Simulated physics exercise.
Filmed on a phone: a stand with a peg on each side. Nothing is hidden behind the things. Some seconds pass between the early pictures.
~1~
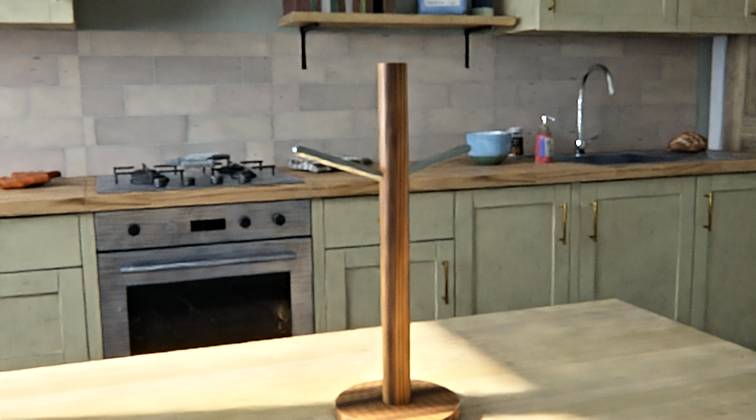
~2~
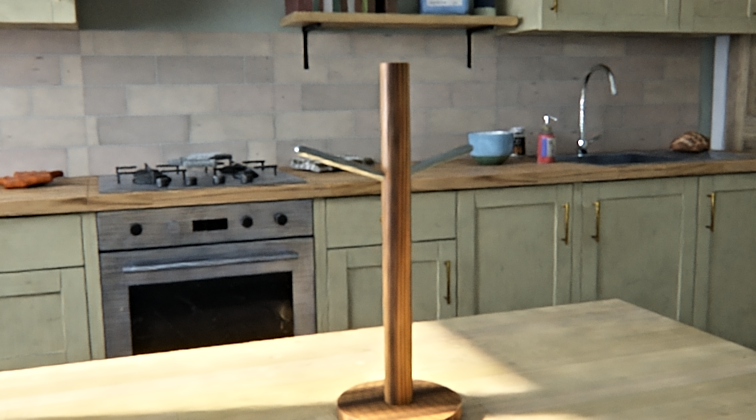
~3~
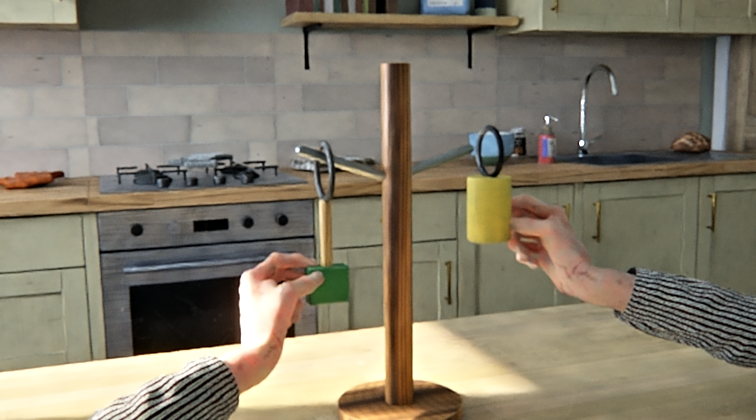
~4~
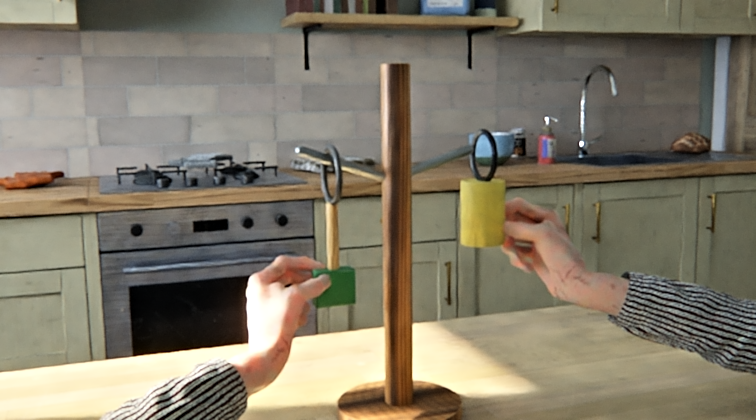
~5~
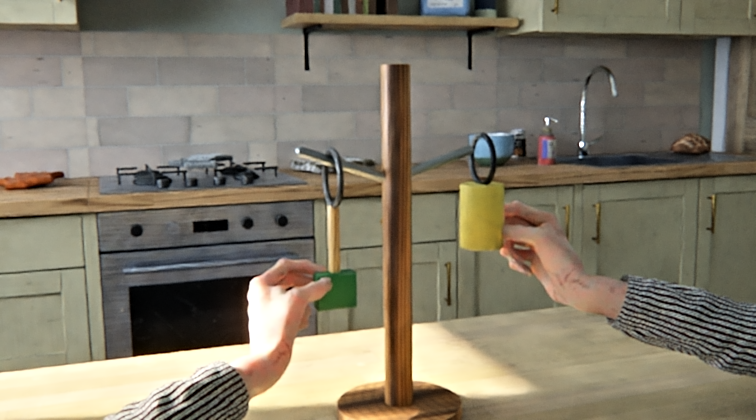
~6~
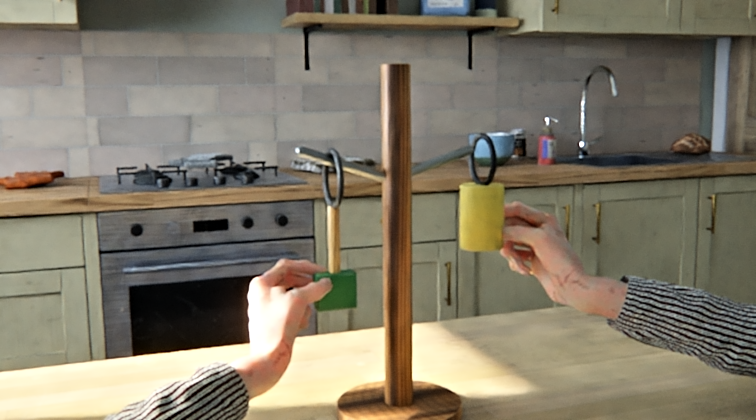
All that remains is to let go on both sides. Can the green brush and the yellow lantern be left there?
The green brush stays on its peg and the yellow lantern falls off.
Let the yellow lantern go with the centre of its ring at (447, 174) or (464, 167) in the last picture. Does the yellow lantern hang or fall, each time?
The yellow lantern stays on its peg; stays up.
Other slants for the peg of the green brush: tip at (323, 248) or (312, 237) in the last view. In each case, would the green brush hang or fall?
The green brush falls off; slips down.
Then, 0.14 s past the last view, green brush leaning 8° off how it started near (342, 236); yellow lantern travelled about its own width near (481, 228).
Then, 0.24 s past the last view, green brush leaning 10° off how it started near (355, 239); yellow lantern in the air near (481, 339).
Finally, the green brush hangs there, near (371, 243); the yellow lantern slips down, near (481, 347).
